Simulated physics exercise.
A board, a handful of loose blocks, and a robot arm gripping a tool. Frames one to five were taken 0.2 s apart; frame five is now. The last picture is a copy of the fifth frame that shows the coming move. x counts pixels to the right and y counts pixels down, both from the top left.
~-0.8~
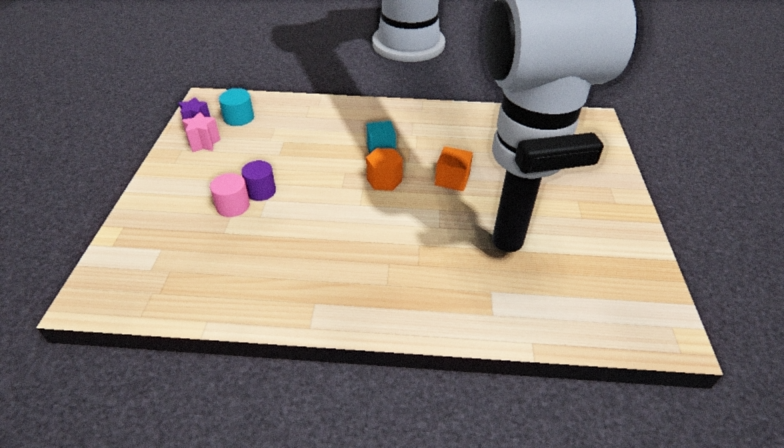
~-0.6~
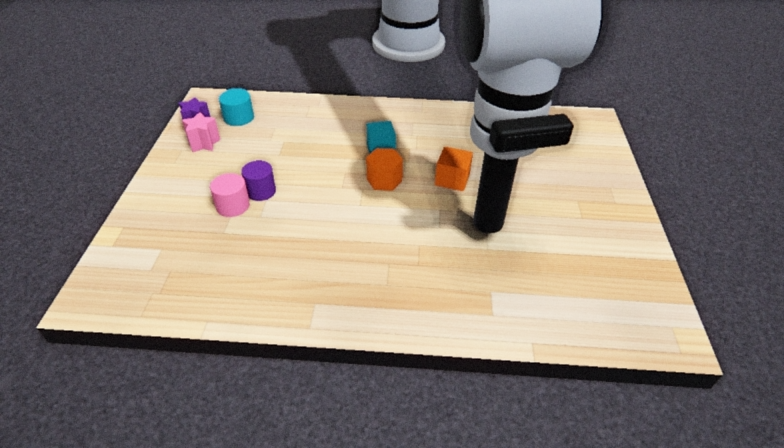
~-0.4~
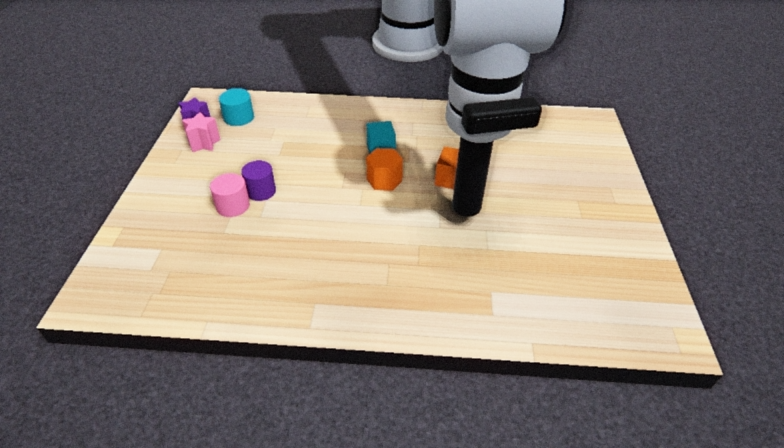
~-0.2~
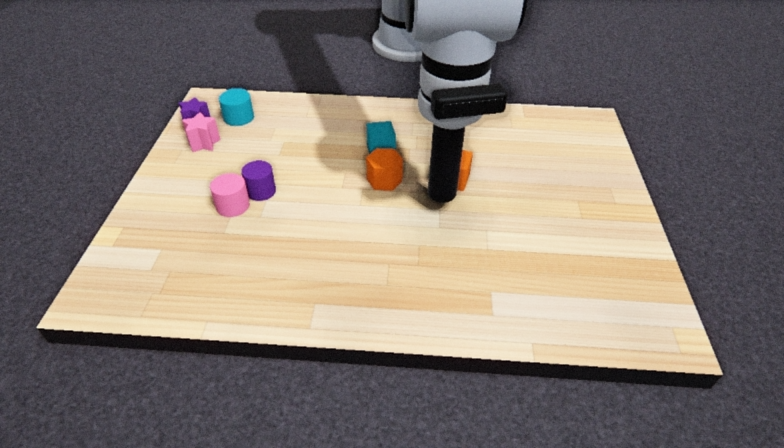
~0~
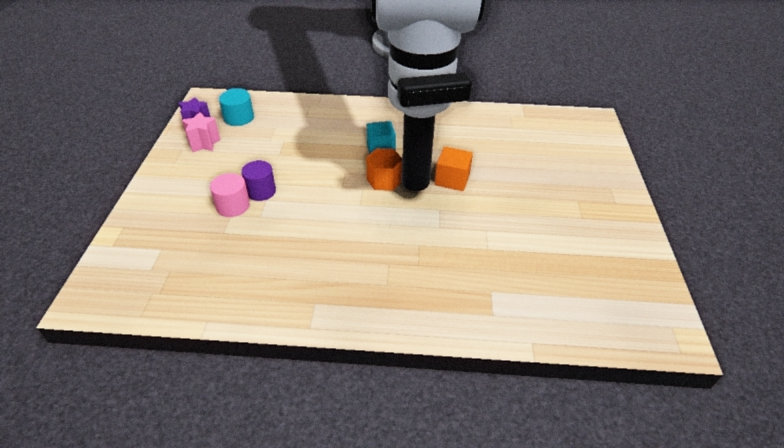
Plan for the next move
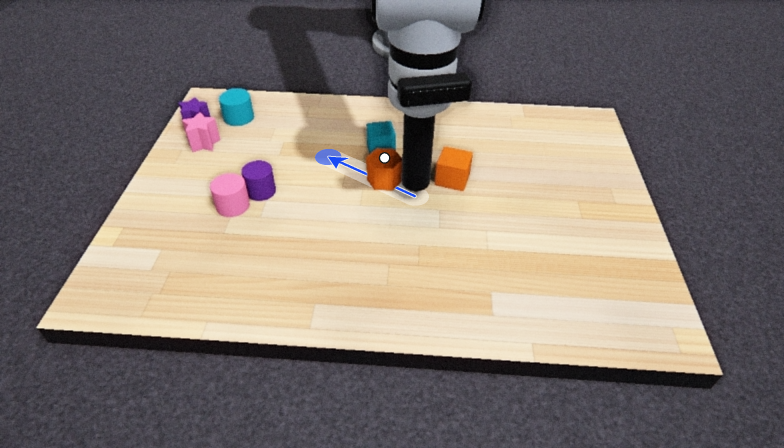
On a pale wooden board scattered with small colored blocks, a robot arm moved its black tool left and away from the viewer, ending between the two orange blocks, while the blocks stayed still.
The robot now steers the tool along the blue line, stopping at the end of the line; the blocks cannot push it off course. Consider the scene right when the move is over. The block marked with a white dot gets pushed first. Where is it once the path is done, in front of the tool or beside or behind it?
I believe the block marked with a white dot keeps its place ahead of the tool.
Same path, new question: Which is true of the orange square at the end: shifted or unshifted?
The block stays on its spot.
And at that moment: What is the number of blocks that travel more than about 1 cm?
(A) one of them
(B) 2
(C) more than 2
That would be A.
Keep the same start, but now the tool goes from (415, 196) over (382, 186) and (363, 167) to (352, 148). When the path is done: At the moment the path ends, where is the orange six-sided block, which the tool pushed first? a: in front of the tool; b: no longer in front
My pick is a.
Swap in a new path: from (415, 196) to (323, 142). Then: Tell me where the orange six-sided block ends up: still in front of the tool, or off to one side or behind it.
It stays ahead.
The line goes in a line from (415, 196) to (328, 157); the dot is on the orange six-sided block.
On the path given first. One third of the way, tool (384, 170); orange six-sided block (364, 146), turned 15° clockwise.
Two thirds of the way, tool (354, 156); turquoise square (380, 127), turned 20° clockwise; orange six-sided block (340, 132), turned 35° clockwise.
At the end, tool (327, 144); turquoise square (380, 127), turned 20° clockwise; orange six-sided block (322, 119), turned 55° clockwise; orange square unmoved.
